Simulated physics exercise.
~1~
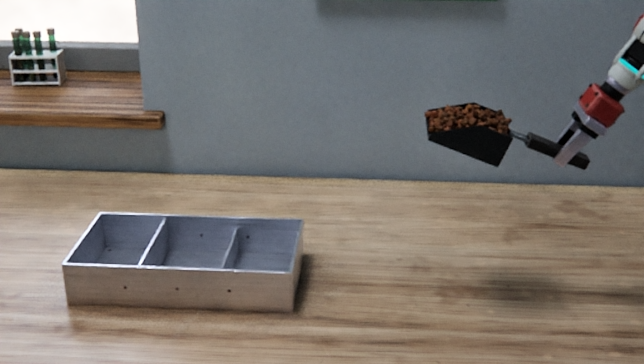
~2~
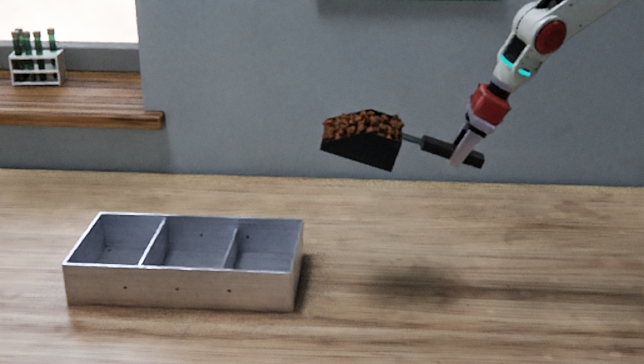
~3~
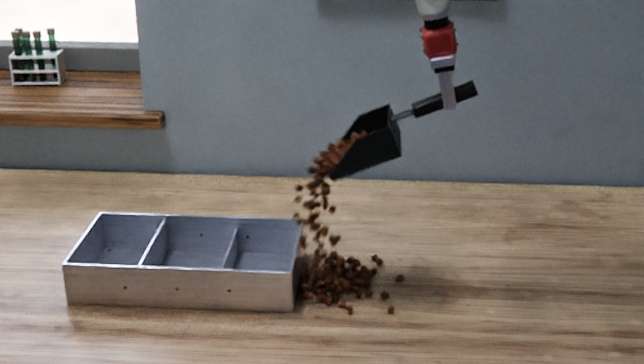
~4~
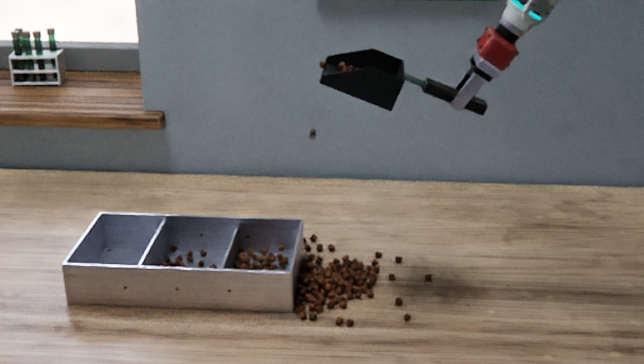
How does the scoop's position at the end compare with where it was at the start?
At the end the scoop is farther left and higher up than it was at the start, closer to being above the divided tray.
